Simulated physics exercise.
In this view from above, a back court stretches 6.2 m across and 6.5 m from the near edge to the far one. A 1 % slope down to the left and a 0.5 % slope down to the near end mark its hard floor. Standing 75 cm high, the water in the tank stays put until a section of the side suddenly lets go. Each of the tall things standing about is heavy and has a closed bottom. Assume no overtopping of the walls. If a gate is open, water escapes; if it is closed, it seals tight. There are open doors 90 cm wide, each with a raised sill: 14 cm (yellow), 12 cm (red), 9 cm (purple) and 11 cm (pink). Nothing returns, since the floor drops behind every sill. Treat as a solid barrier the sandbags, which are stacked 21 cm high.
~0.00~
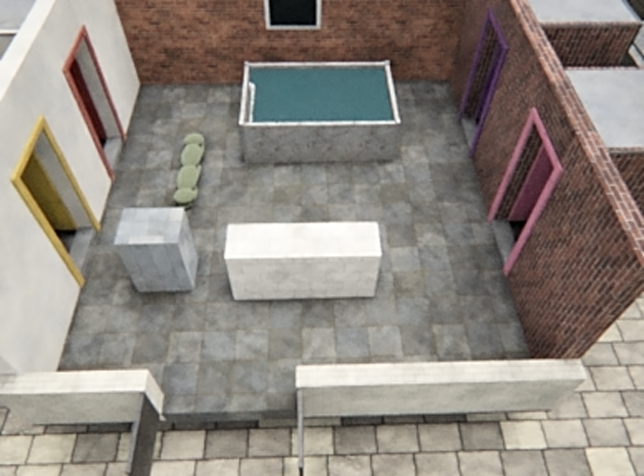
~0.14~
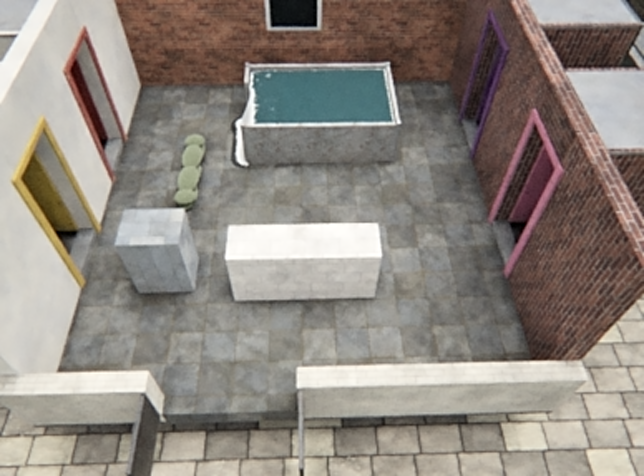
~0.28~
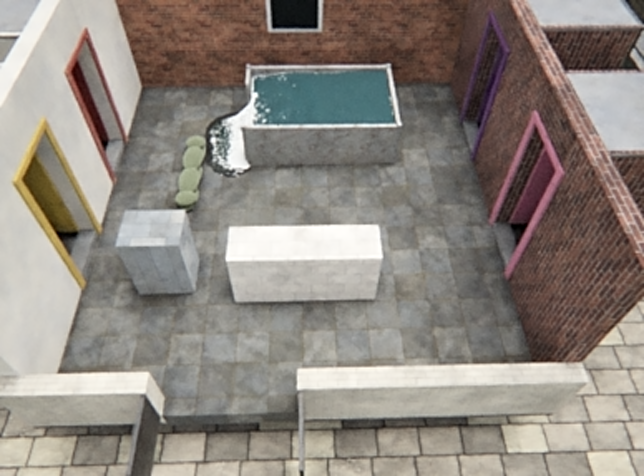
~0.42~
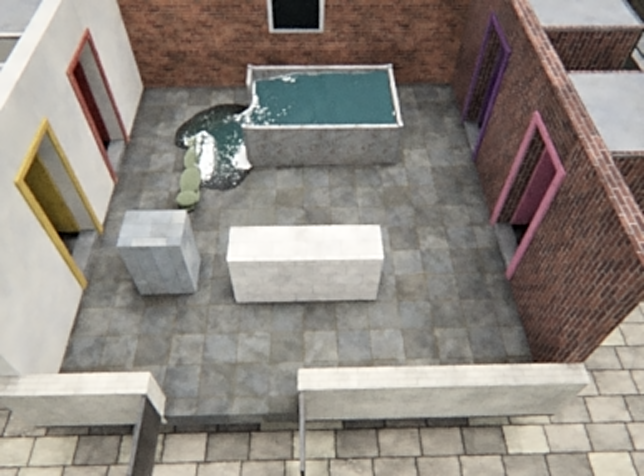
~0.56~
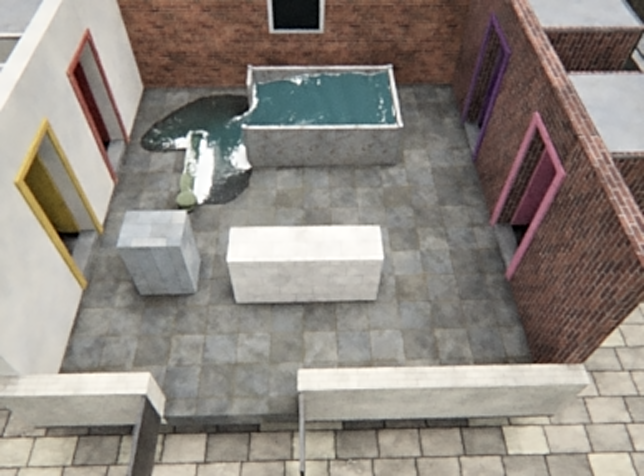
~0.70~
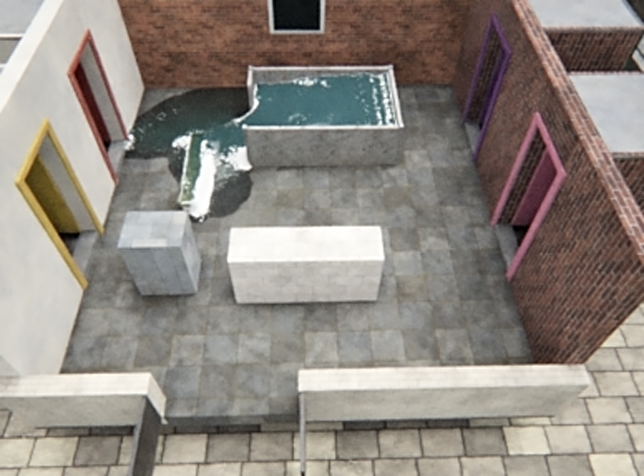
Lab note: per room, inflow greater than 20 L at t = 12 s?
Yellow door no; red door yes; purple door no; pink door no.
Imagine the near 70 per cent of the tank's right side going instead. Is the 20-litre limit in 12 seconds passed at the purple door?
So, purple door: Out of bounds.
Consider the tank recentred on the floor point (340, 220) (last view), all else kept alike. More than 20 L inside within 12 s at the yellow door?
With that change, the limit at the yellow door is surpassed.
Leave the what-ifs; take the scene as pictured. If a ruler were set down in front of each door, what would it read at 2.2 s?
Centimetres: Yellow 13 / red 25 / purple 0 / pink 0.
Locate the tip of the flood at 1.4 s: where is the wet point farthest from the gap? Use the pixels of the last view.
That would be close to (219, 310).
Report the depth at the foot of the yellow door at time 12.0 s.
The mean depth is around 8.0 cm.
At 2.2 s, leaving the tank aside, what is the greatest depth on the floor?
Peak depth: Approx. 46 cm.
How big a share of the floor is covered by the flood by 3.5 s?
Roughly 55 % of the floor.
After 1.4 s water covers 25 % of the floor and is deepest (53 cm) near (144, 92); yellow door not reached, red door 27 cm at the sill, 12 L in, purple door not reached, pink door not reached.
After 2.2 s water covers 35 % of the floor and is deepest (46 cm) near (144, 92); yellow door 13 cm at the sill, 0 L in, red door 25 cm at the sill, 65 L in, purple door not reached, pink door not reached.
After 3.5 s water covers 55 % of the floor and is deepest (28 cm) near (216, 153); yellow door 13 cm at the sill, 3 L in, red door 18 cm at the sill, 116 L in, purple door not reached, pink door not reached.
After 7.0 s water covers 80 % of the floor and is deepest (19 cm) near (52, 400); yellow door 11 cm at the sill, 6 L in, red door 10 cm at the sill, 133 L in, purple door 4 cm at the sill, 0 L in, pink door 10 cm at the sill, 0 L in.
After 12.0 s water covers 95 % of the floor and is deepest (14 cm) near (323, 394); yellow door 8 cm at the sill, 6 L in, red door 7 cm at the sill, 133 L in, purple door 3 cm at the sill, 0 L in, pink door 4 cm at the sill, 0 L in.
